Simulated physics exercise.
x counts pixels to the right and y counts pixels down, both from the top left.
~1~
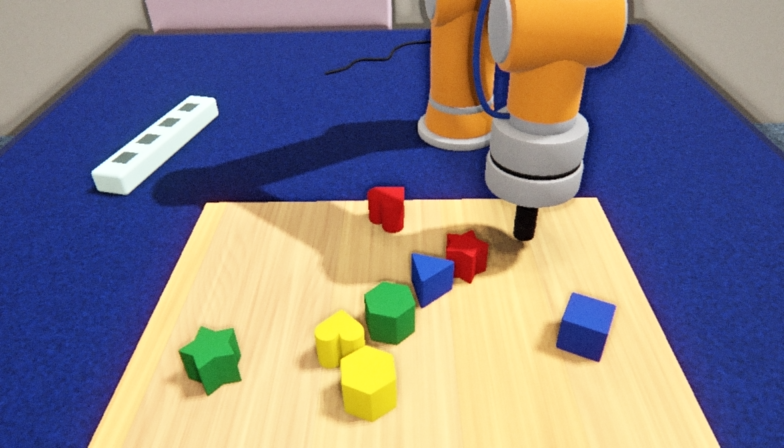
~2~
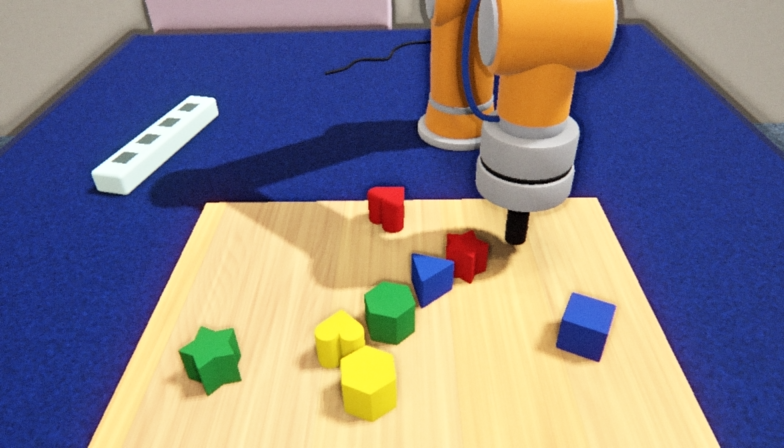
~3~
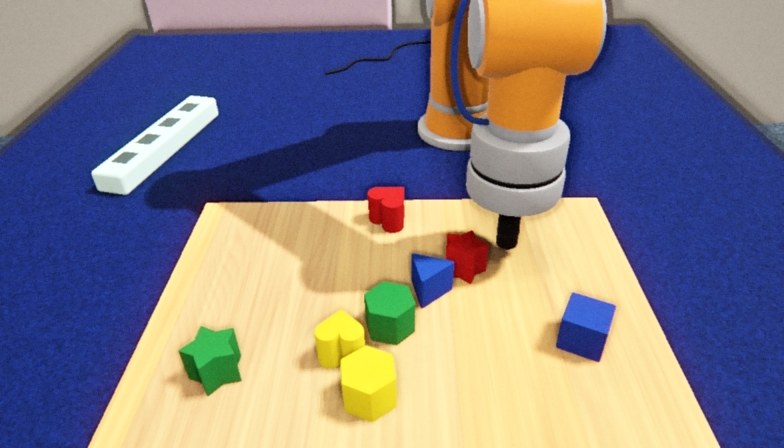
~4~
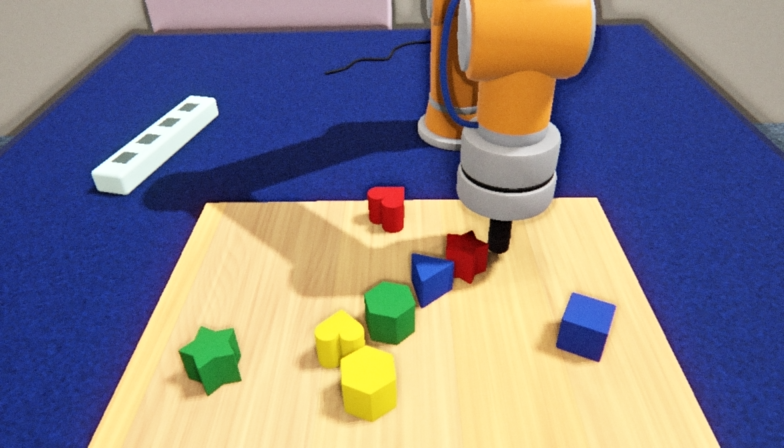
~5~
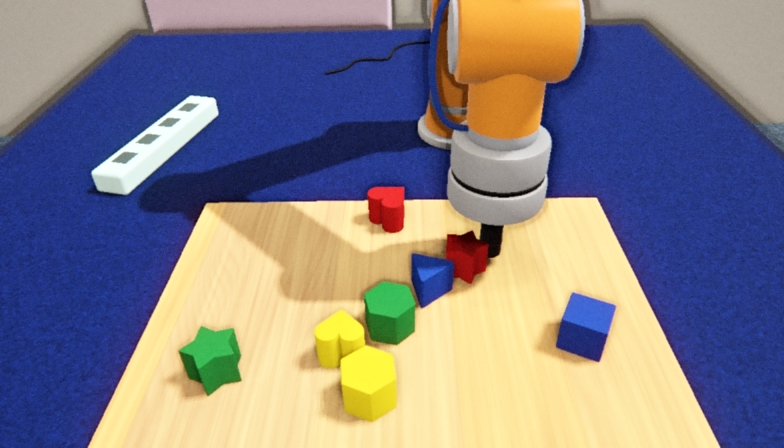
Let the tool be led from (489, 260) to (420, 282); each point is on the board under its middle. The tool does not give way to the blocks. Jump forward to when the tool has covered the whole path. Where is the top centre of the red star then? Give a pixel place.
I'd place it at (404, 271), taking the centre of its top.
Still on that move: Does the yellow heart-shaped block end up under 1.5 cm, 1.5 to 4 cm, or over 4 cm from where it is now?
It moves less than 1.5 cm.
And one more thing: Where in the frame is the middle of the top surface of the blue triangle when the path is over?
My prediction: (401, 295).
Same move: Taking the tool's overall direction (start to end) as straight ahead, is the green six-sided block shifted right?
My answer is no.
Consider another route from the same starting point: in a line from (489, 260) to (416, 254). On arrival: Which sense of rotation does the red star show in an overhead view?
Looking down: Anticlockwise.
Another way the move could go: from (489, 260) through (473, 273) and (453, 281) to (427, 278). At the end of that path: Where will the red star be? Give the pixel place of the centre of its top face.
I think it will end close to (402, 258).
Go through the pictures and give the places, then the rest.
Tool tip at (523, 236); block tops, yellow heart-shaped block at (339, 327); green six-sided block at (389, 299); blue triangle at (429, 265); red star at (465, 242), in the first frame.
Tool at (515, 240); blocks unchanged, in the second frame.
Tool at (506, 244); blocks unchanged, in the third frame.
Tool at (498, 248); blocks unchanged, in the fourth frame.
Tool at (490, 252); yellow heart-shaped block at (339, 327); green six-sided block at (389, 299); blue triangle at (429, 265); red star at (465, 242), in the fifth frame.
What follows on the original path. Halfway along, tool at (456, 263); green six-sided block at (386, 301); blue triangle at (415, 272); red star at (435, 254).
At the end, tool at (420, 273); yellow heart-shaped block at (331, 330); green six-sided block at (375, 317), turned 35° clockwise; blue triangle at (401, 295), turned 30° anticlockwise; red star at (404, 271), turned 35° anticlockwise.
